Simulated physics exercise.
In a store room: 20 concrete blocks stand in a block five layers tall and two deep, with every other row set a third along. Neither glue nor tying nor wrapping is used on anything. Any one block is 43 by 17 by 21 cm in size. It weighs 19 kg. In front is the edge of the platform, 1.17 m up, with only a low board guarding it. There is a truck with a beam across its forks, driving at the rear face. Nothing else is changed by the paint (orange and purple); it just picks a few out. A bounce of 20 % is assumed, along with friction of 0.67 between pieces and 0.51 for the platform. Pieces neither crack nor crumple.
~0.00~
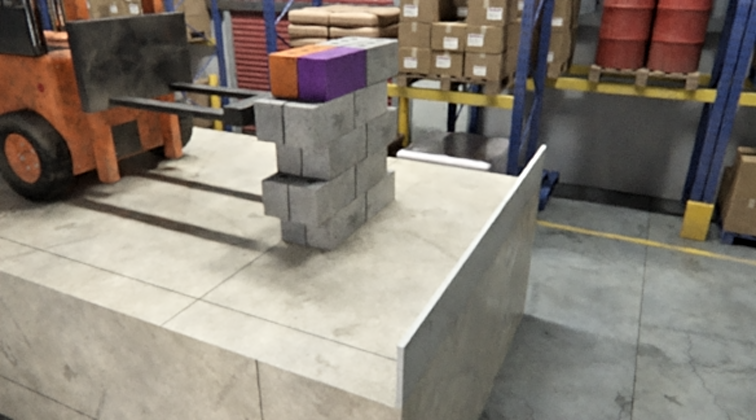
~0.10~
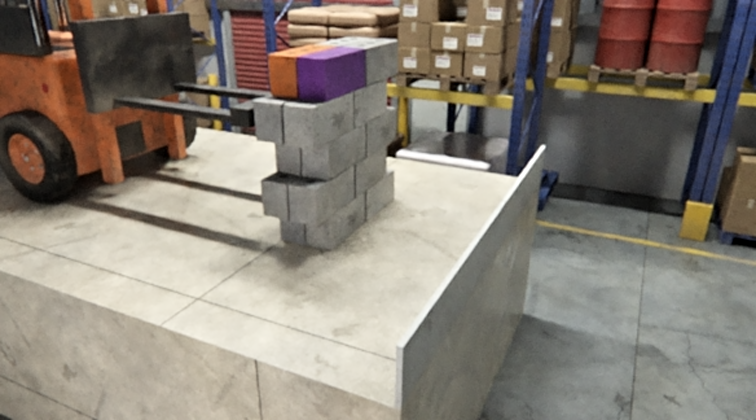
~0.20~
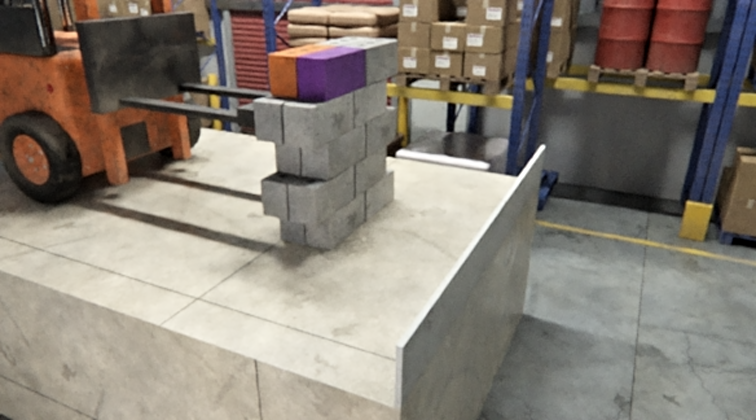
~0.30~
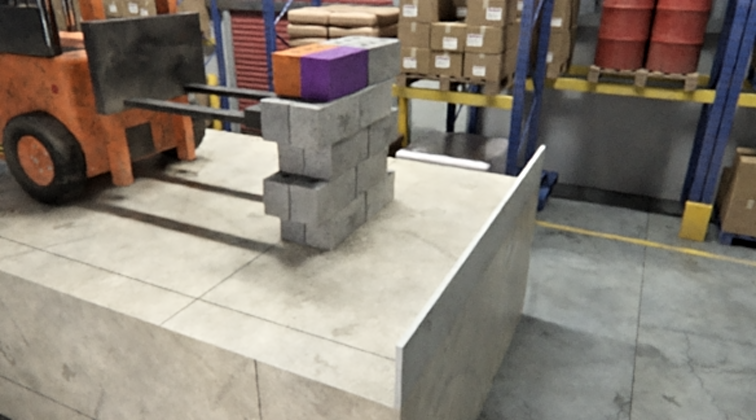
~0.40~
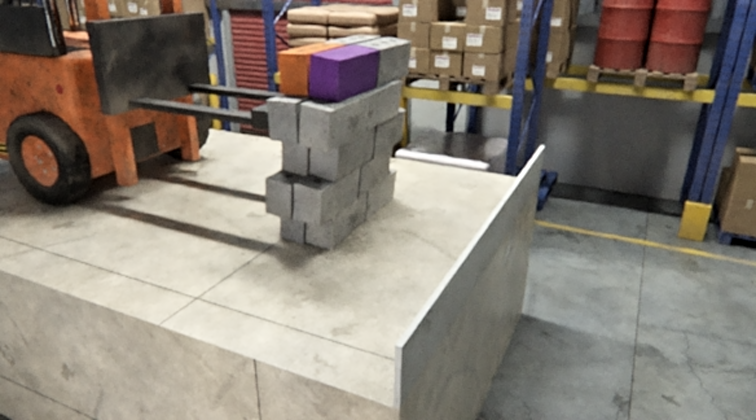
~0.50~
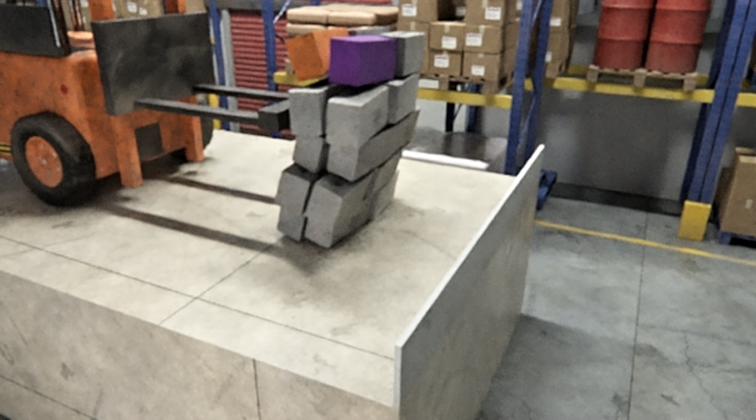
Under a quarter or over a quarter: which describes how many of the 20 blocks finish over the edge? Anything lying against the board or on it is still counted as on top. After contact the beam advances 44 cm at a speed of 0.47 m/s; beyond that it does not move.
Finishing over the edge: Under a quarter.
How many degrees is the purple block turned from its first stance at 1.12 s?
Something like 40°, give or take.
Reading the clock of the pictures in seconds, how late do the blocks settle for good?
That happens at roughly 2.0 seconds.
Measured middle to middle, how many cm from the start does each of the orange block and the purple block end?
Approx. distance from start in cm - orange 80, purple 280.
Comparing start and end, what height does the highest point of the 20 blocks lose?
Some 50 cm lower.
After 0.68 s, none of the 20 blocks over the edge, 20 disturbed; orange block 70° from how it stood; purple block 26° from how it stood.
After 1.12 s, 1 of the 20 blocks over the edge; orange block on its side; purple block 44° from how it stood, 61 cm lower.
In the end (2.4 s), 3 of the 20 blocks over the edge; orange block on its side; purple block 4° from how it stood, 2.00 m lower. That is 15 per cent. From the last view, middles, orange block near (410, 174).
